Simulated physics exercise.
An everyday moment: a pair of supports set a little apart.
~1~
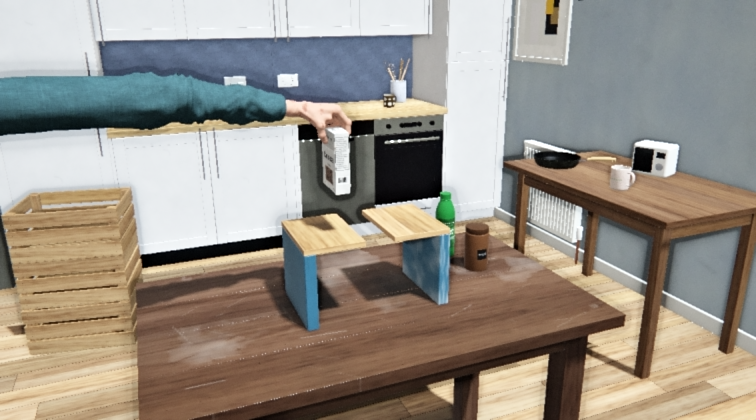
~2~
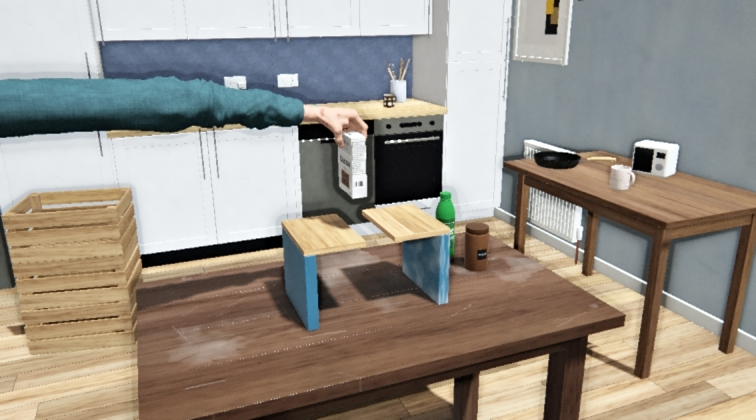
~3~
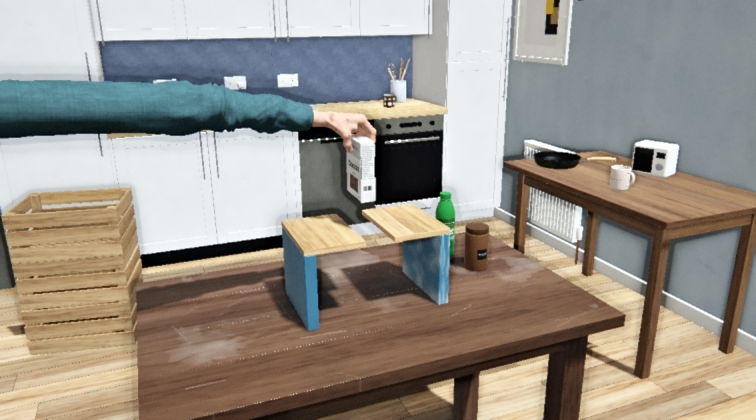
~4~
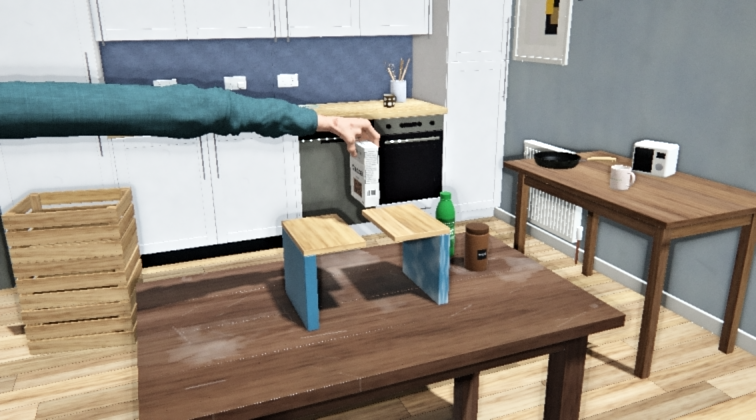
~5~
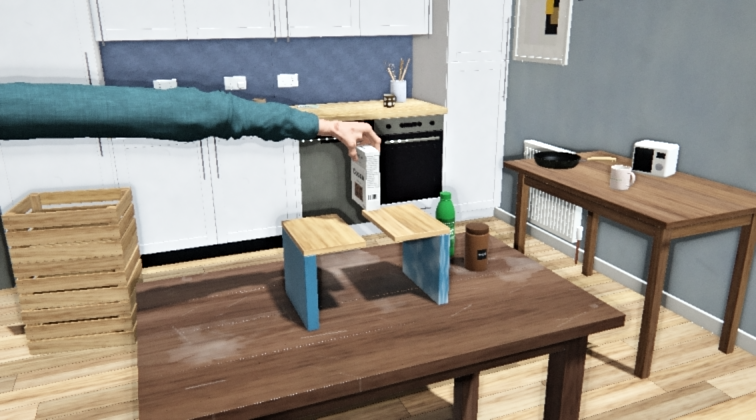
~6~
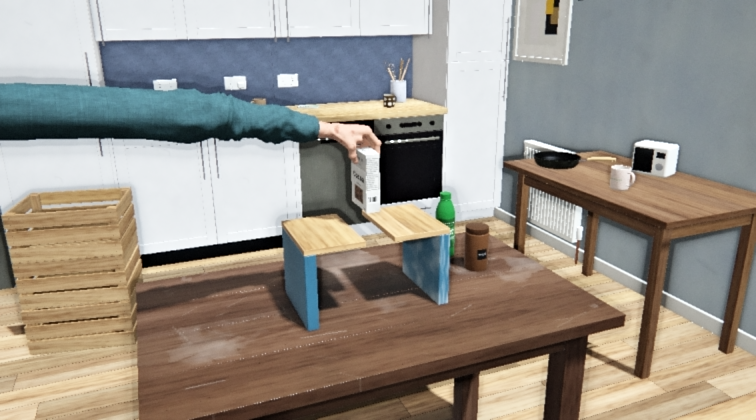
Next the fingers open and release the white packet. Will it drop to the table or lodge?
The packet goes down the gap.
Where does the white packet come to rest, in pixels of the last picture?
Near (367, 272).
Then, 0.20 s on from there, white packet shifted a little near (365, 196).
Then, 0.30 s on from there, white packet shifted about its own width near (366, 247).
Then, 0.50 s on from there, white packet shifted well along near (367, 272).
In the end, moved from the start, white packet; the other 2 unmoved. At the end, from the last picture's camera, white packet near (367, 272). The packet reaches the table.
